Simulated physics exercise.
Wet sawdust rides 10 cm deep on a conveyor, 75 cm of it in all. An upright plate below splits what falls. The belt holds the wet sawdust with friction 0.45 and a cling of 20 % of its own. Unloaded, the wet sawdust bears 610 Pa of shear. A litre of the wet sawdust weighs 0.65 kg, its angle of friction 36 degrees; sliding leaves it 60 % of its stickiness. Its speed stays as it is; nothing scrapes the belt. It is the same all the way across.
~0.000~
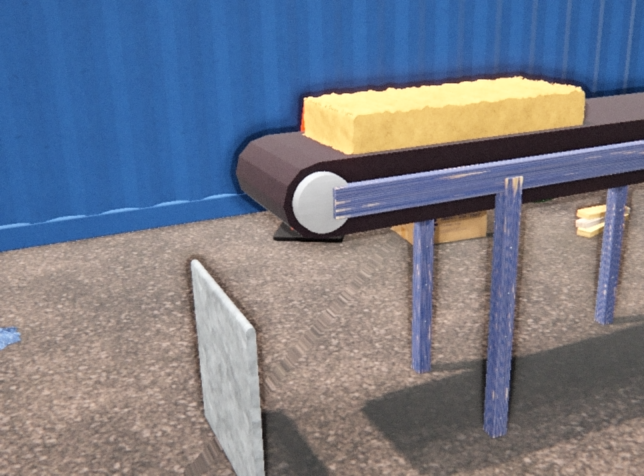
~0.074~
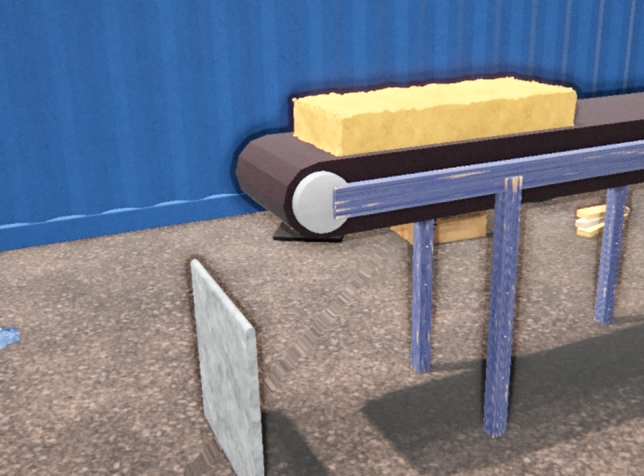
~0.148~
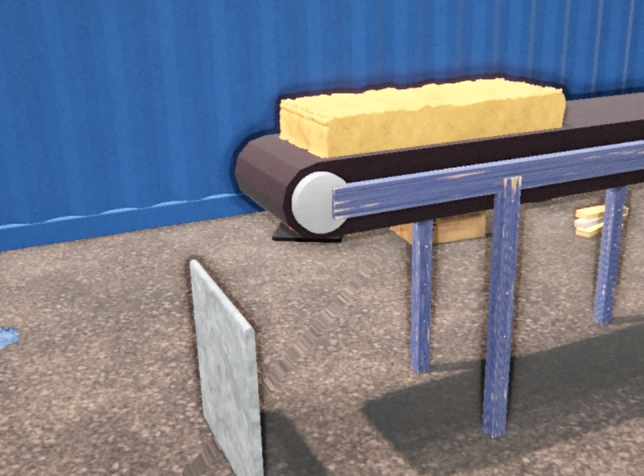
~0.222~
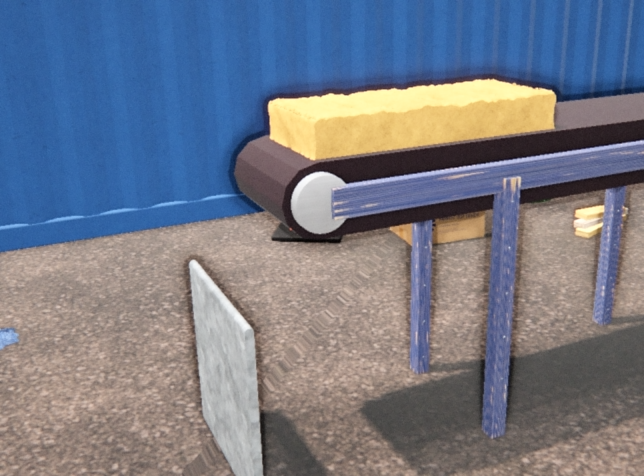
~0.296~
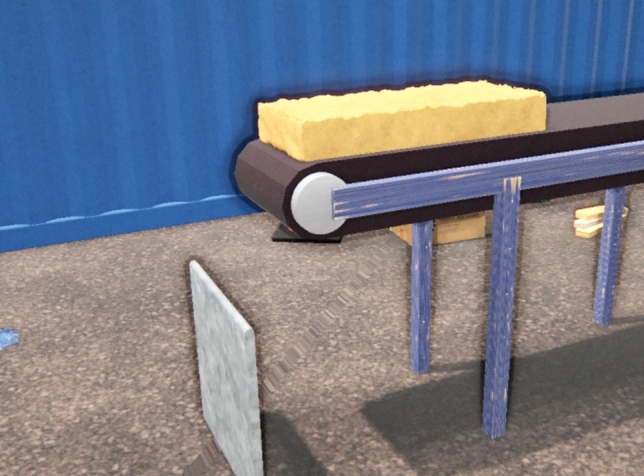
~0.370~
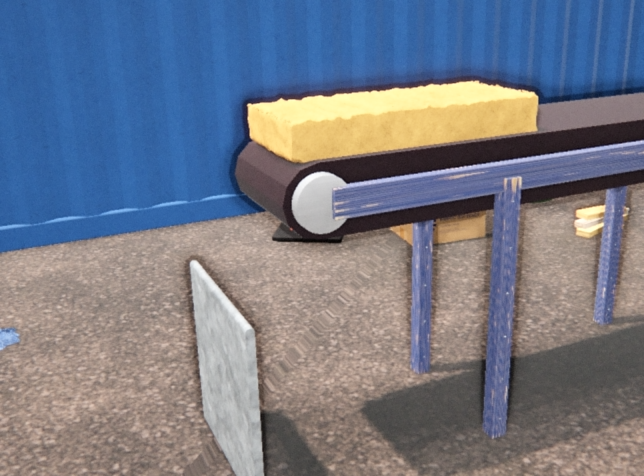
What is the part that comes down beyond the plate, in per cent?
Expect roughly 67 %.
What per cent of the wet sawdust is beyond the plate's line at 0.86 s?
Some 10 per cent.
After 0.86 s, 11 % is beyond the plate's line.
After 1.43 s, 32 % is beyond the plate's line.
After 2.01 s, 53 % is beyond the plate's line.
After 2.58 s, 67 % is beyond the plate's line.
After 4.04 s, 67 % is beyond the plate's line.
